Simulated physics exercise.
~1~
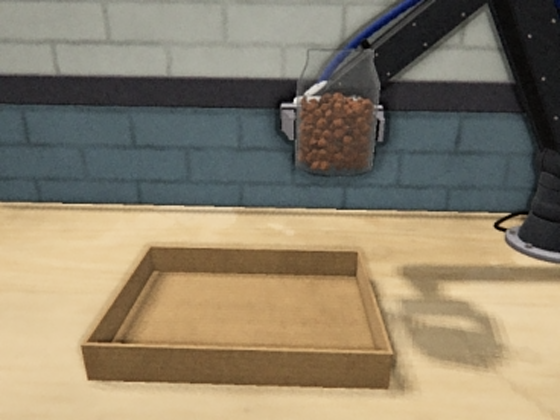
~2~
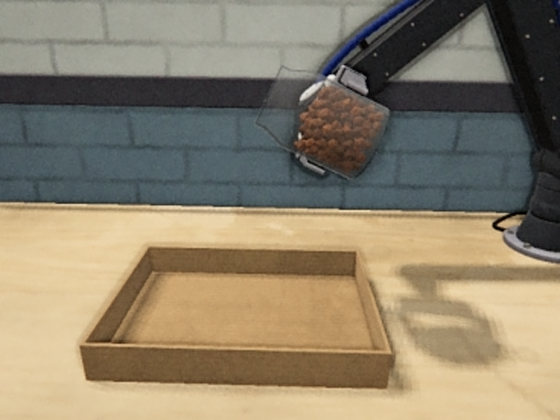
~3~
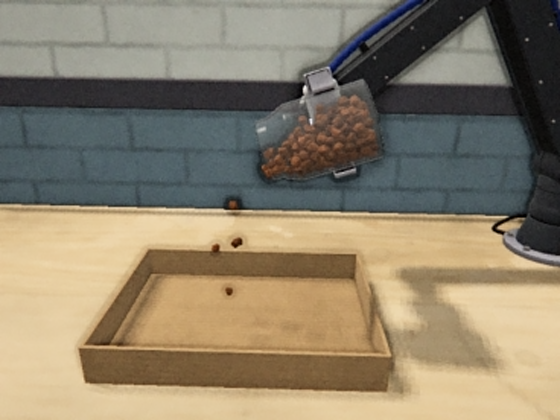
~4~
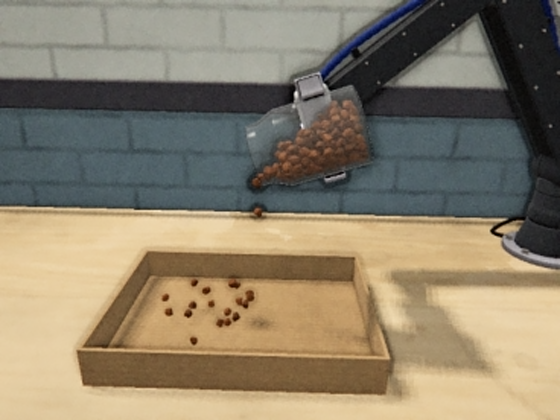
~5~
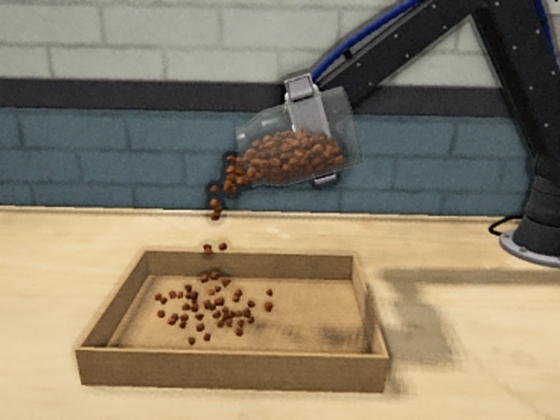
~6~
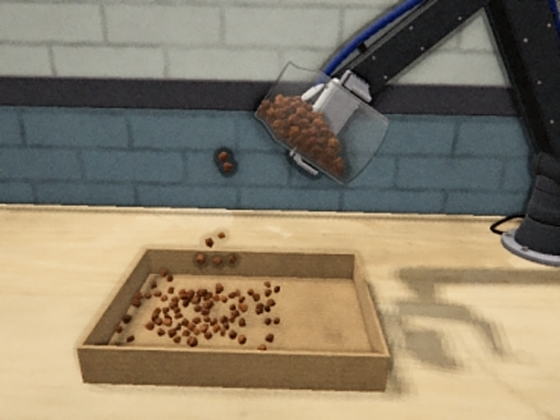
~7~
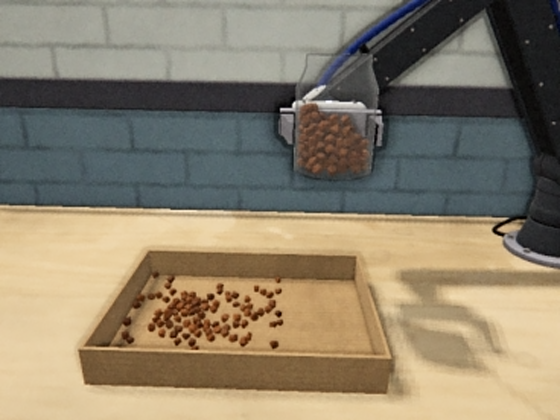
On a pale wooden table by a brick wall, a robot arm tipped a clear jar of brown pellets to the left, scattering some into a shallow open tray, then turned it upright again with more than half still inside.
